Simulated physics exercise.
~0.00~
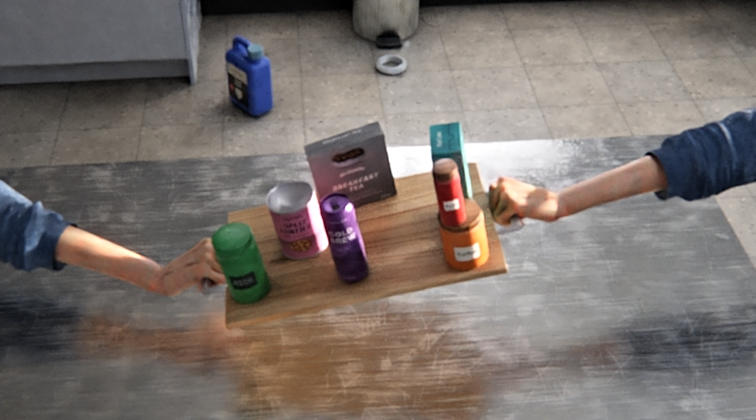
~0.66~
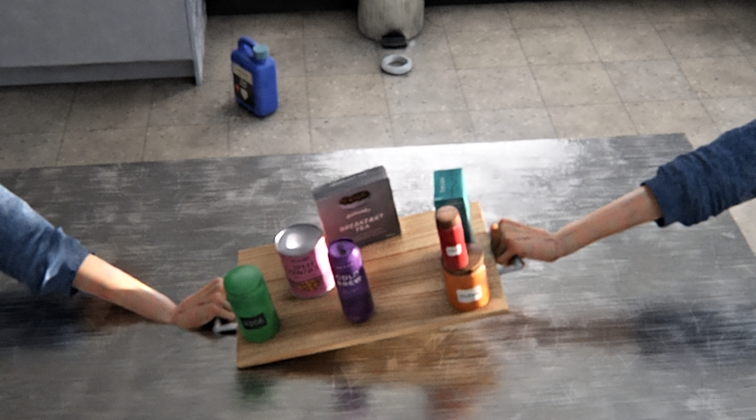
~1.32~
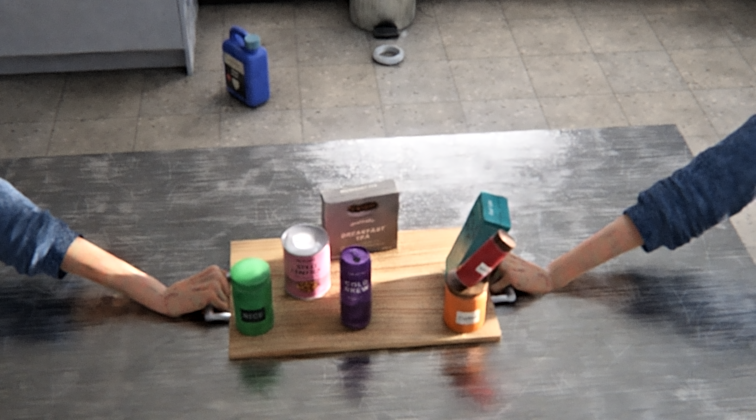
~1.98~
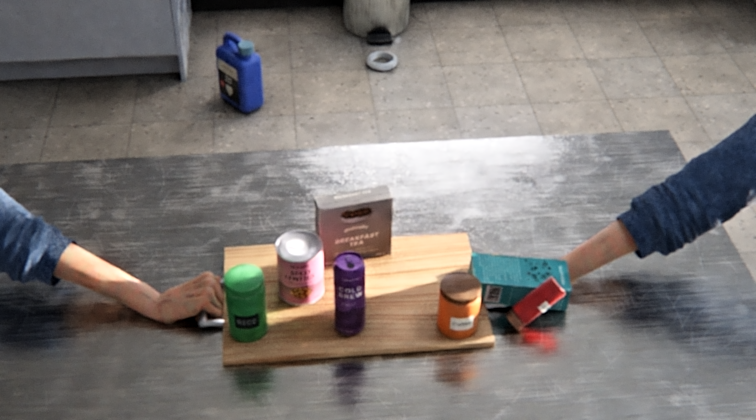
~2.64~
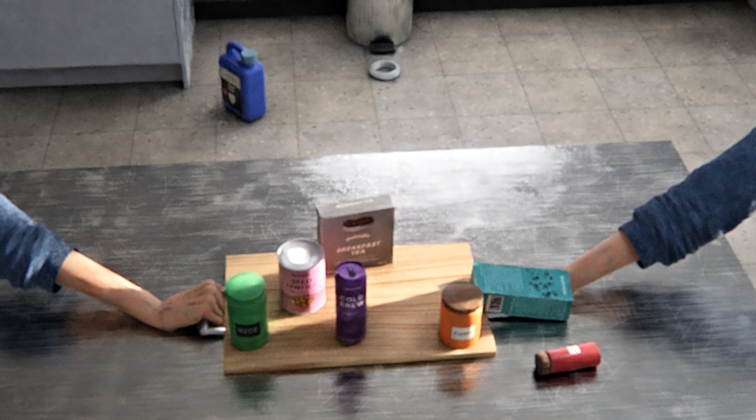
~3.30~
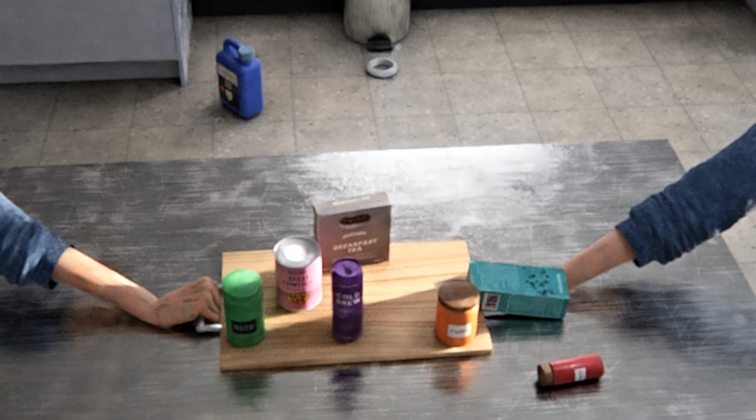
Two hands lowered a tilted wooden board of containers onto a dark table, left edge first, and as the right side dropped flat, the turquoise carton and red shaker toppled off the right side and lay tipped over, while the other five stayed standing.
